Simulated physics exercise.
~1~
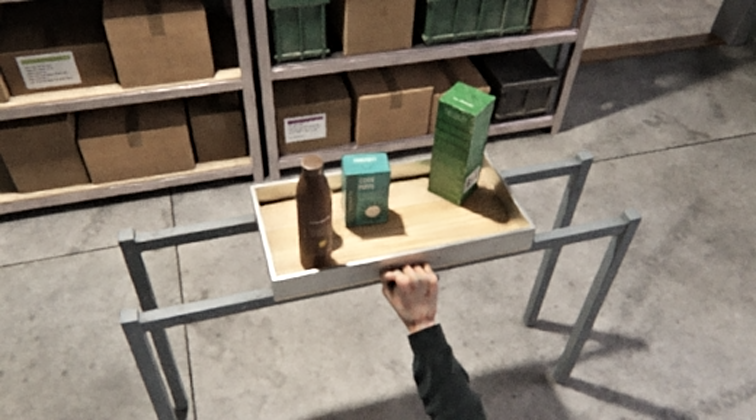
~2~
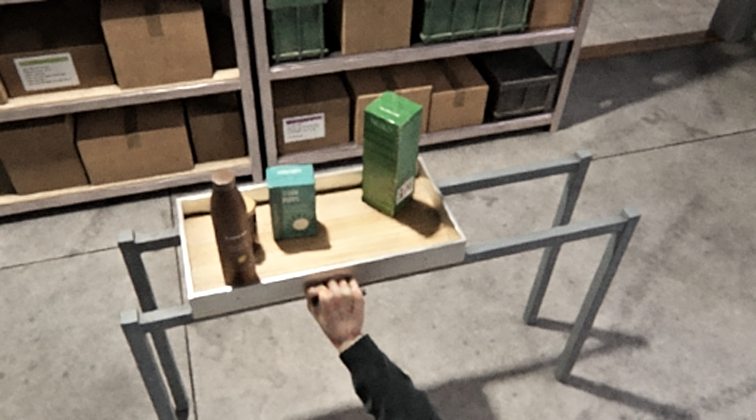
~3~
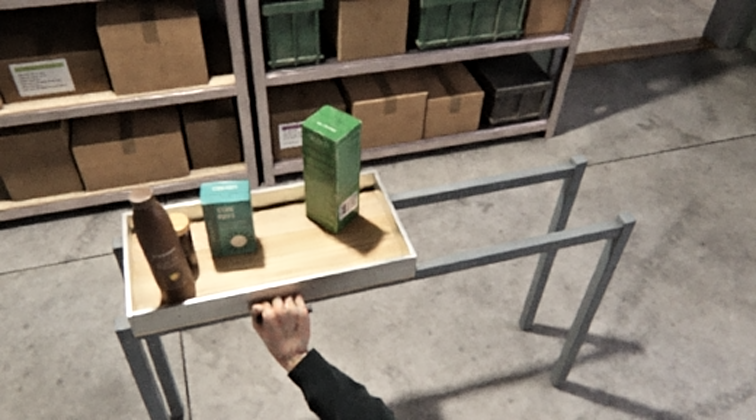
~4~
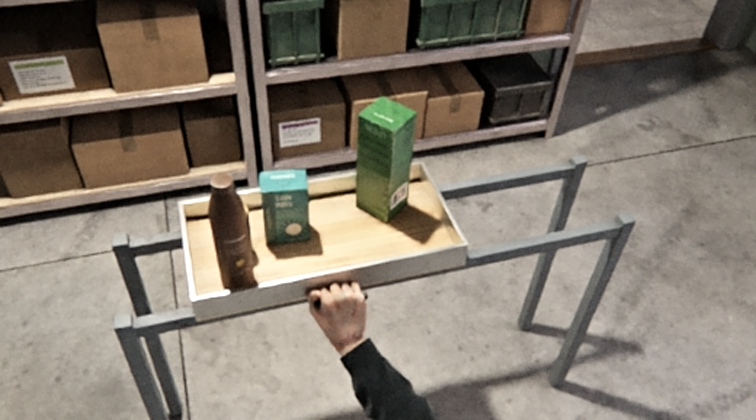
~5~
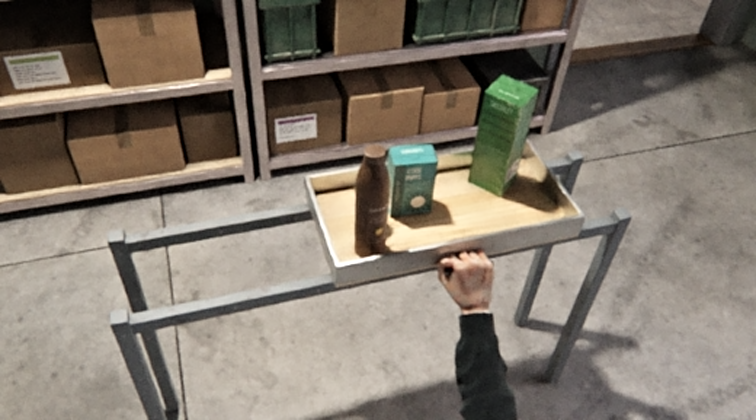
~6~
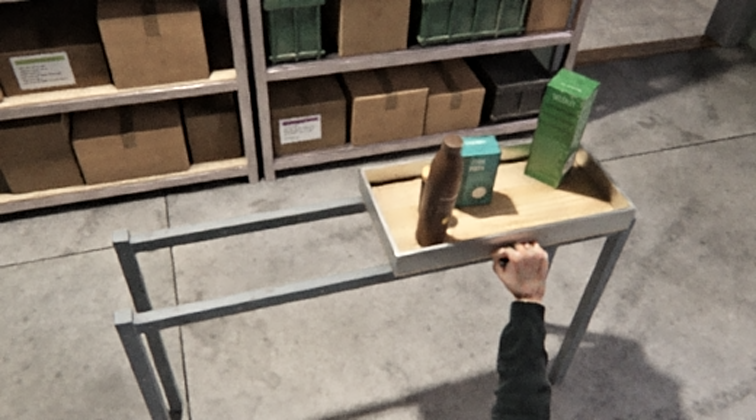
Wooden tray of bottle, packet and cartons sliding left, then right along a metal rack under a hand, everything staying upright.
